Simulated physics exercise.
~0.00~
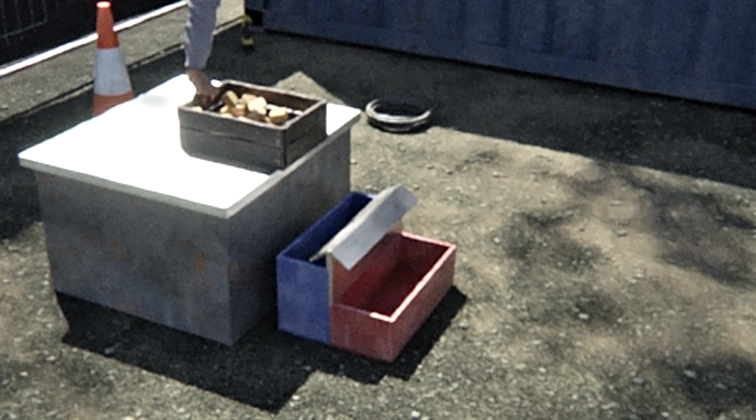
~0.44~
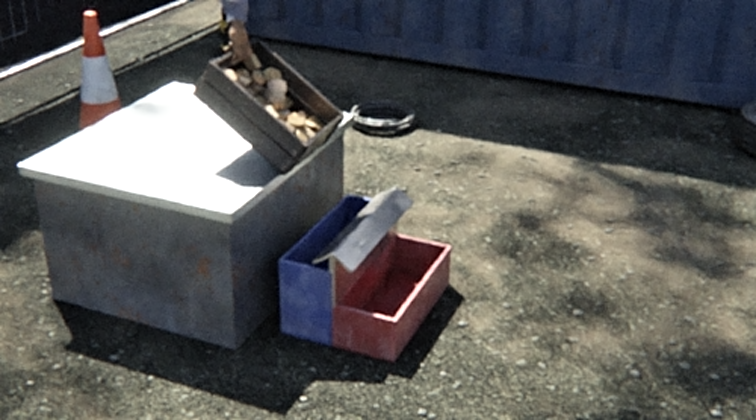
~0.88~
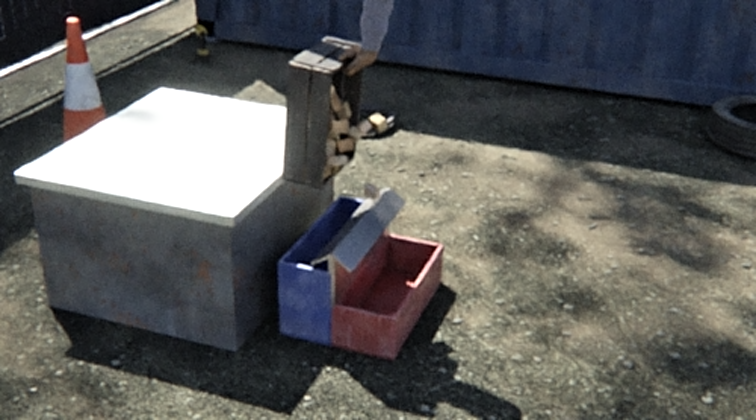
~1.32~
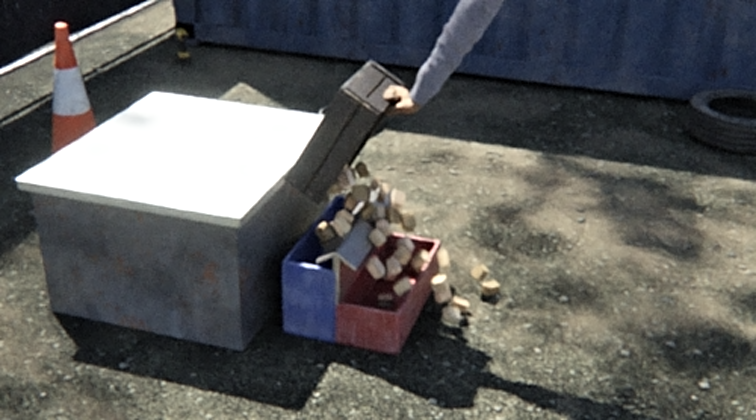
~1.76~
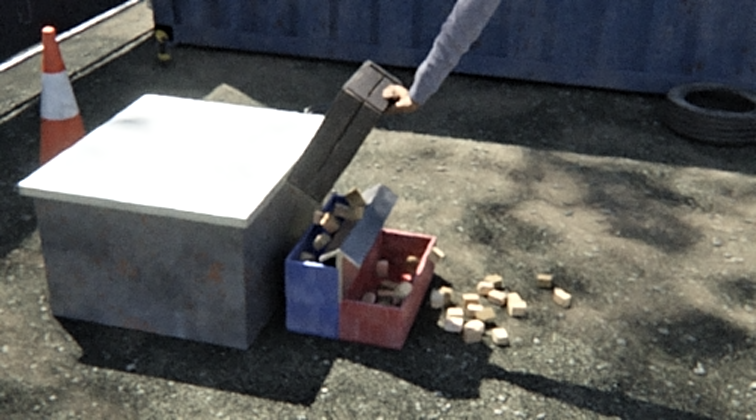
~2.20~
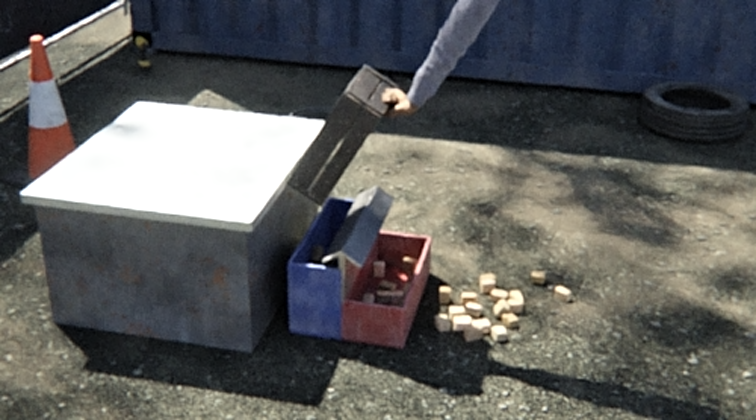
At the start, a hand grips a dark crate full of timber offcuts on a white-topped bench, with a blue bin and a red box on the ground beside it, divided by a grey ridge. The hand lifts and tips the crate over the bench's right edge until it stands on end. It tilts further, and the wooden pieces tumble out over the ridge. Some drop into the blue bin, some into the red box, and others scatter on the ground beyond. At the end, the arm holds the upturned crate still above the containers, with a loose cluster lying right of the red box.
